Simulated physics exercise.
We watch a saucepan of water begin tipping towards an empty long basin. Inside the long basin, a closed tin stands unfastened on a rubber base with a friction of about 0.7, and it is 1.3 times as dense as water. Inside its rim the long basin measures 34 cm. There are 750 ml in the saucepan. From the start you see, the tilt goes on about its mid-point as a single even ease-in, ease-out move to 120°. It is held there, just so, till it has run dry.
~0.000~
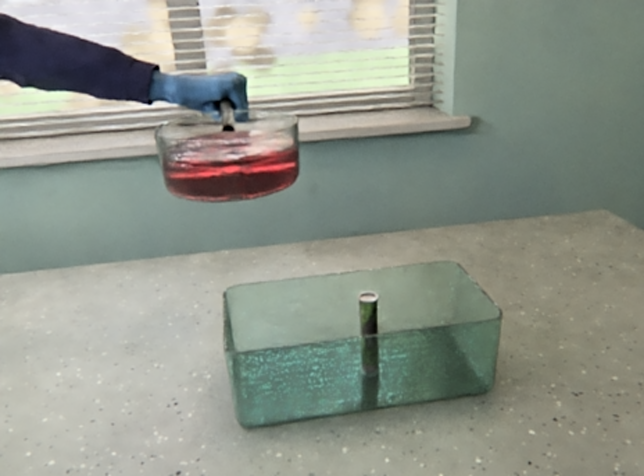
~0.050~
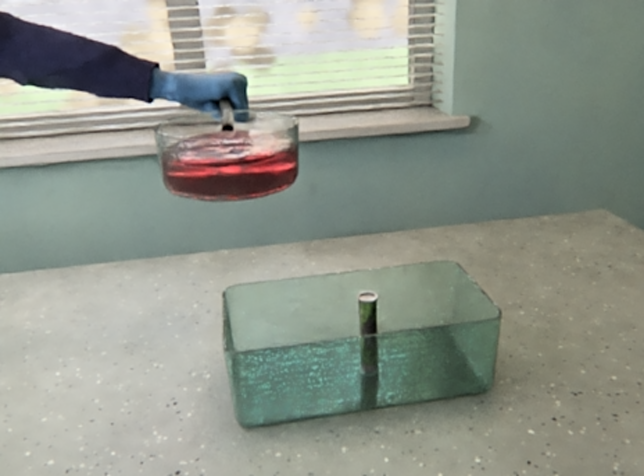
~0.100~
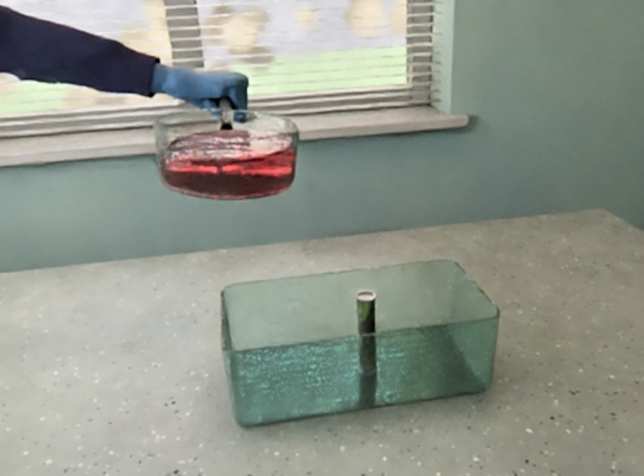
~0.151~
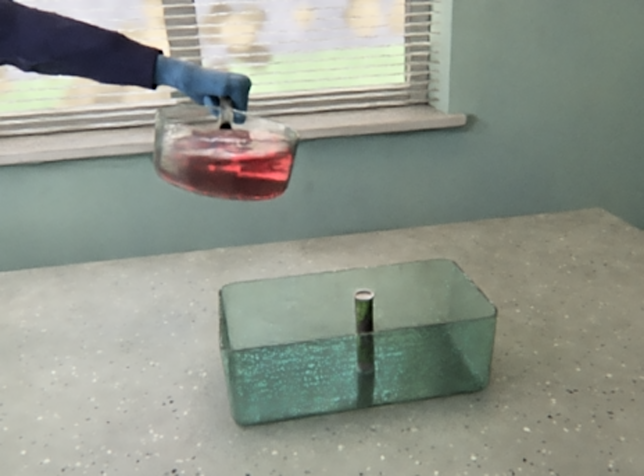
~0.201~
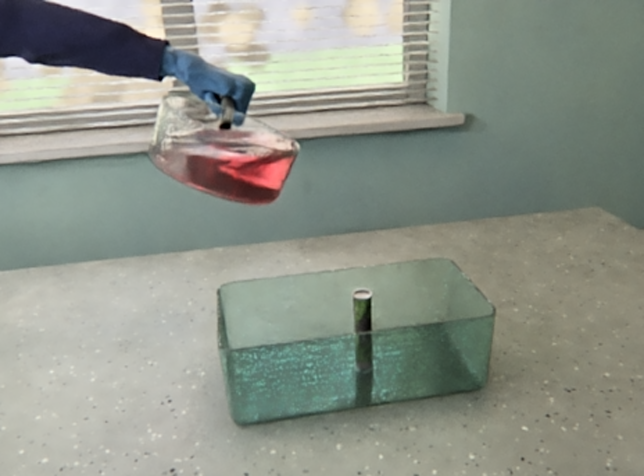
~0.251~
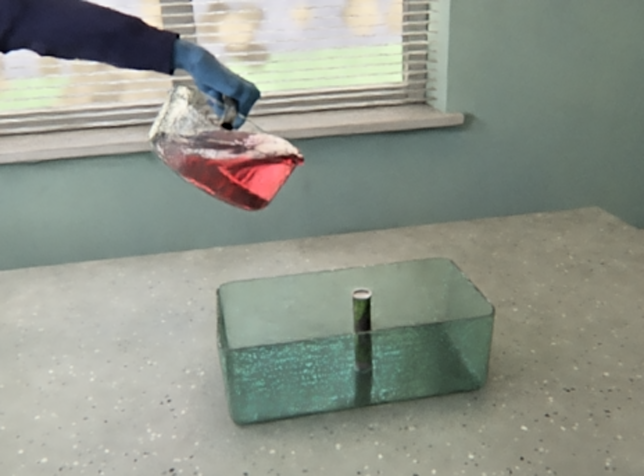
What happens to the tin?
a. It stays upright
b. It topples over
Option b: It topples over.
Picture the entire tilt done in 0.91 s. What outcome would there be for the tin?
With that tilt, the tin tips.
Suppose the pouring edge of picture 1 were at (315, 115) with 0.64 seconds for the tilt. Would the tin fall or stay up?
Then it tips over.
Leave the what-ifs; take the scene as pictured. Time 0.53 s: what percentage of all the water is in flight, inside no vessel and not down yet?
Roughly 60 percent.
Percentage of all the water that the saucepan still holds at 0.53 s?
I'd estimate some 12 % remains.
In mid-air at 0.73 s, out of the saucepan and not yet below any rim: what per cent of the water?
8 in a hundred, give or take.
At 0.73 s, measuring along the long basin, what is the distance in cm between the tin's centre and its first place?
Close to 3 cm.
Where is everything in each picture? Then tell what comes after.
The first picture shows tilt 0°; pouring edge (297, 120); surface from (162, 150) to (294, 139); the long basin's rim runs from (224, 319) to (478, 287); the tin's top is at (368, 300).
The second picture shows tilt 2°; pouring edge (297, 122); surface from (161, 149) to (294, 139).
The third picture shows tilt 6°; pouring edge (297, 127); surface from (160, 146) to (294, 140).
The fourth picture shows tilt 15°; pouring edge (298, 136); surface from (158, 143) to (293, 141).
The fifth picture shows tilt 25°; pouring edge (297, 148); surface from (154, 140) to (294, 143).
The sixth picture shows tilt 37°; pouring edge (295, 162); surface from (152, 135) to (286, 149); 3 per cent is over the edge.
By 0.53 s the tilt is 107° and 12 per cent is still to pour; the tin stands where it began.
By 0.73 s the tilt is 120° and 1 per cent is still to pour; the tin leans 7°.
By 0.94 s the tilt is 120° and 0 per cent is still to pour; the tin leans 47°.
By 1.17 s the tilt is 120° and 0 per cent is still to pour; the tin lies on its side.
At rest the tin lies on its side.
